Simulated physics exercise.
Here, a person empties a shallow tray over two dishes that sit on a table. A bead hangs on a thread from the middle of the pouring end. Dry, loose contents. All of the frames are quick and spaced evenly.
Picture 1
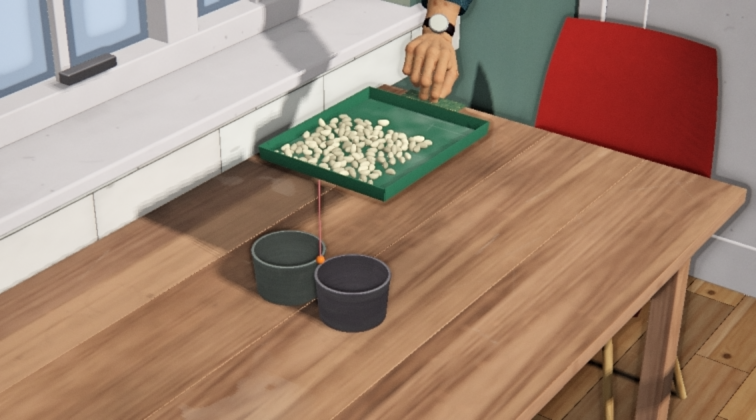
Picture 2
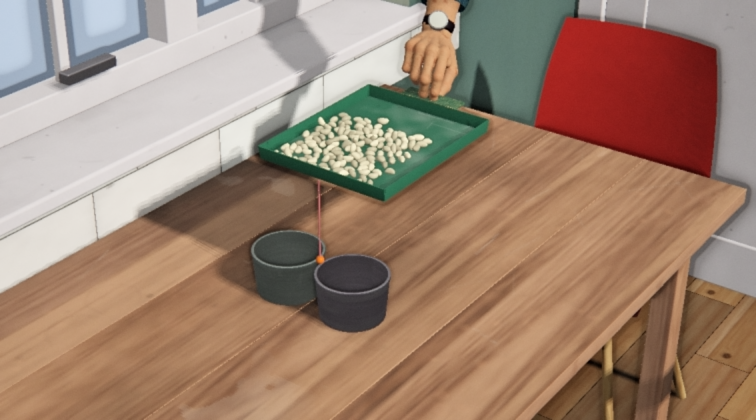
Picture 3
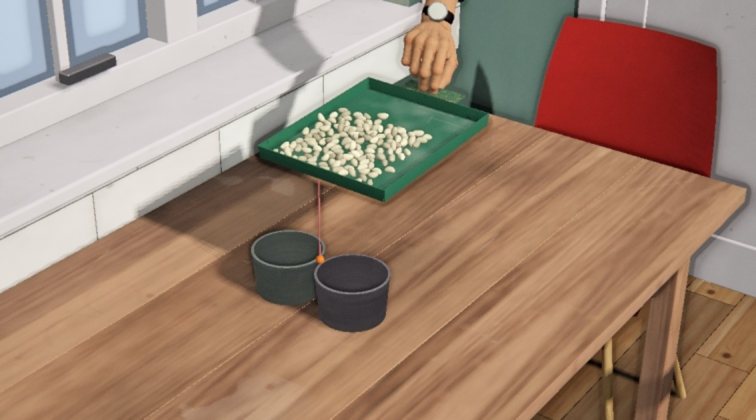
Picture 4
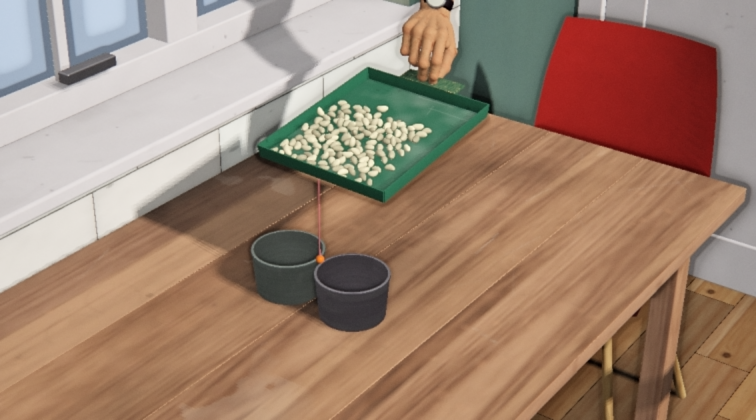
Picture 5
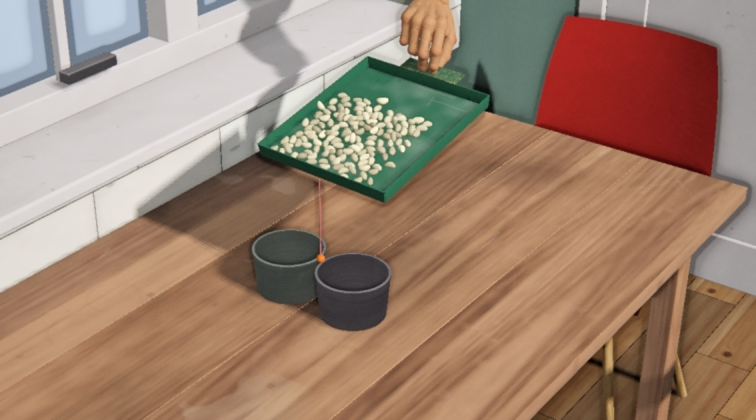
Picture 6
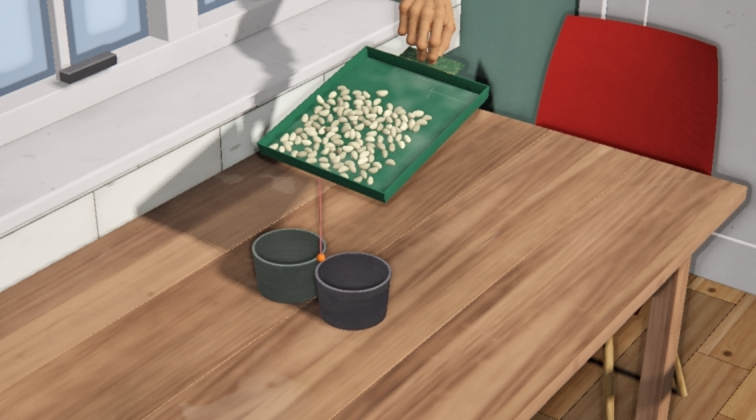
A hand at the far end of a shallow green tray of white beans gradually raises that end, steepening the tray's slope above two dark dishes on a wooden table, while the beans shift little and an orange bead hangs nearly still.
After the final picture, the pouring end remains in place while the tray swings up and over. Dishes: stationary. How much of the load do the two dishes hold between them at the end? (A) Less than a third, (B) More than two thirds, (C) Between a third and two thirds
A.
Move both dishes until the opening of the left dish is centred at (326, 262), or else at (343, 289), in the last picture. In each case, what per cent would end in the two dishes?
Around 10 and then 50 per cent.
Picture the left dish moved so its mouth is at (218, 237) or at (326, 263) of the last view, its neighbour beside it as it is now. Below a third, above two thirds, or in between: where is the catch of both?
In order of the places: Under a third, then under a third.
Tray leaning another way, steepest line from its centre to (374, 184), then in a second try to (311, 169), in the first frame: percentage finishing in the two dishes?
In order: About 30, then 20 percent.
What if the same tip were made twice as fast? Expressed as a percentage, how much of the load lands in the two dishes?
Near 0 %.
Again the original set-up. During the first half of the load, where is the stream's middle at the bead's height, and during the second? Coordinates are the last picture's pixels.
First close to (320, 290), next close to (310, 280).
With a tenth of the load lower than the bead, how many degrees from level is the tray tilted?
A tilt of roughly 110°.
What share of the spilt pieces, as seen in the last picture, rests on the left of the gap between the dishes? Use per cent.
About 70 percent of the spill.
Just after the last frame, tray tipped steeply; almost all on the tray; just a few in the air.
A moment on, tray tipped right over; almost all on the tray; just a few outside both.
Further on, tray tipped past a quarter turn; just a few in the right dish; almost all outside both.
When it is over, tray tipped past a quarter turn; just a few in the right dish; not one in the left dish; almost all outside both.
